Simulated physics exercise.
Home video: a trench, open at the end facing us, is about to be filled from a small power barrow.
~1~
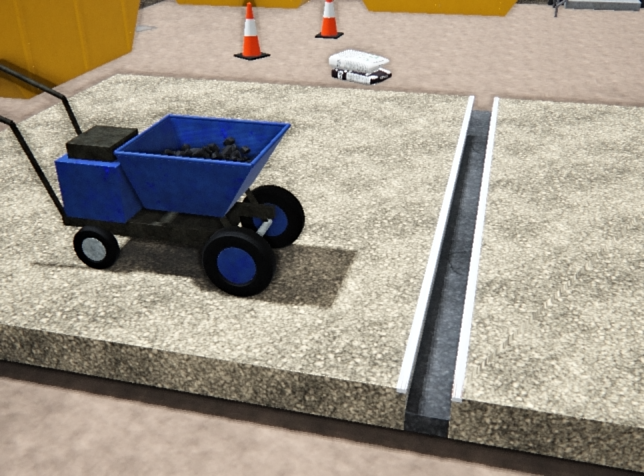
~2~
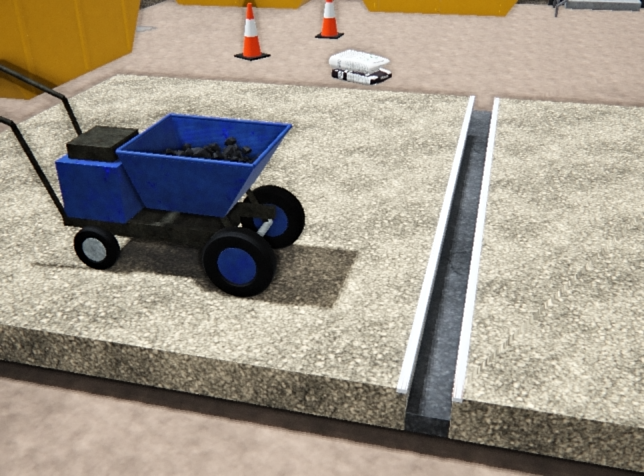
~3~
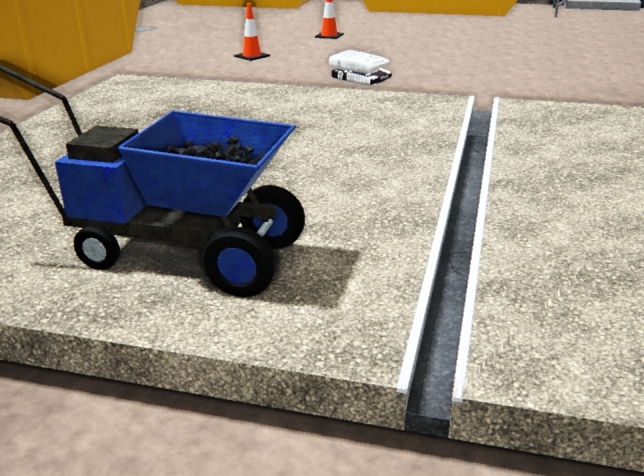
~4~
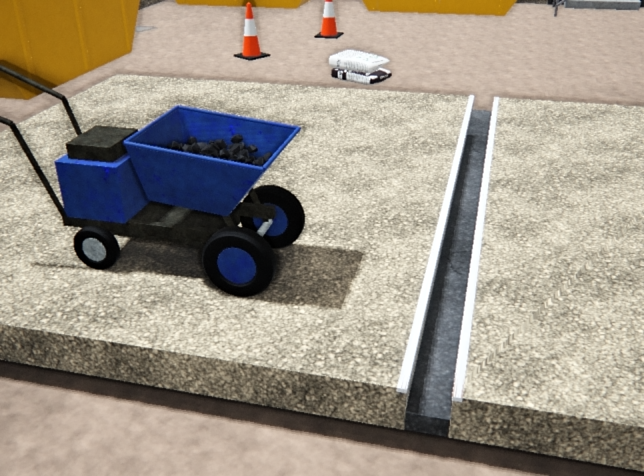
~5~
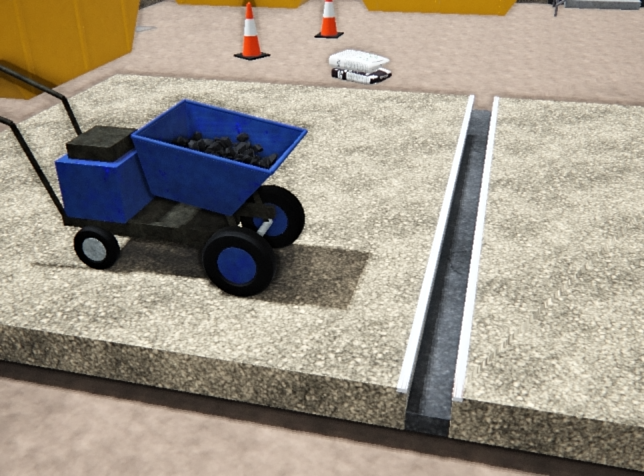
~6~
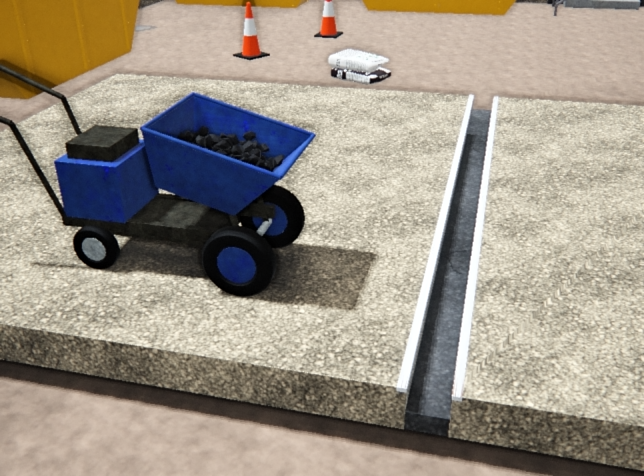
The blue skip of a small power barrow, loaded with dark lumps, sits level at first on a pale speckled slab, left of a narrow white-edged trench. It then tilts gradually forward to the right, its back edge rising, until it is clearly tipped, while the wheels stay put.
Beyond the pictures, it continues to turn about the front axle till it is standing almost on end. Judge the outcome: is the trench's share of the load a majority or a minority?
A minority.
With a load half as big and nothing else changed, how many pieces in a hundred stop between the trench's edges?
It would be around 10 per cent of the load.
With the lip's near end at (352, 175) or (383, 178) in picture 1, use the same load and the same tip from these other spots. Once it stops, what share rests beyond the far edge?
Some 50 % then some 80 %.
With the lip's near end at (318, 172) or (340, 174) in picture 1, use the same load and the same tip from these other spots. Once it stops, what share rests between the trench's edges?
70 % and 70 %.
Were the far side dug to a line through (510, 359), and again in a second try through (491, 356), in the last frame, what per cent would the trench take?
For the first it's 20 per cent, for the second 20 per cent.
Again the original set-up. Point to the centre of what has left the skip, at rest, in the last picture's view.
The centre settles at about (391, 281).
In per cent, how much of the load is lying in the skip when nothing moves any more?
Estimate: Some 10 %.
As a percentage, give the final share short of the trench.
About 75 %.
Just after the last frame, skip tipped steeply; every one in the skip.
A moment on, skip tipped right over; the larger part in the skip; about a tenth short of the trench; just a few falling.
Further on, skip tipped right over; roughly a quarter in the skip; roughly two thirds short of the trench; about a tenth in or heaped over the trench; just a few beyond it.
When it is over, skip tipped right over; about a tenth in the skip; the larger part short of the trench; roughly a quarter in or heaped over the trench; just a few beyond it.
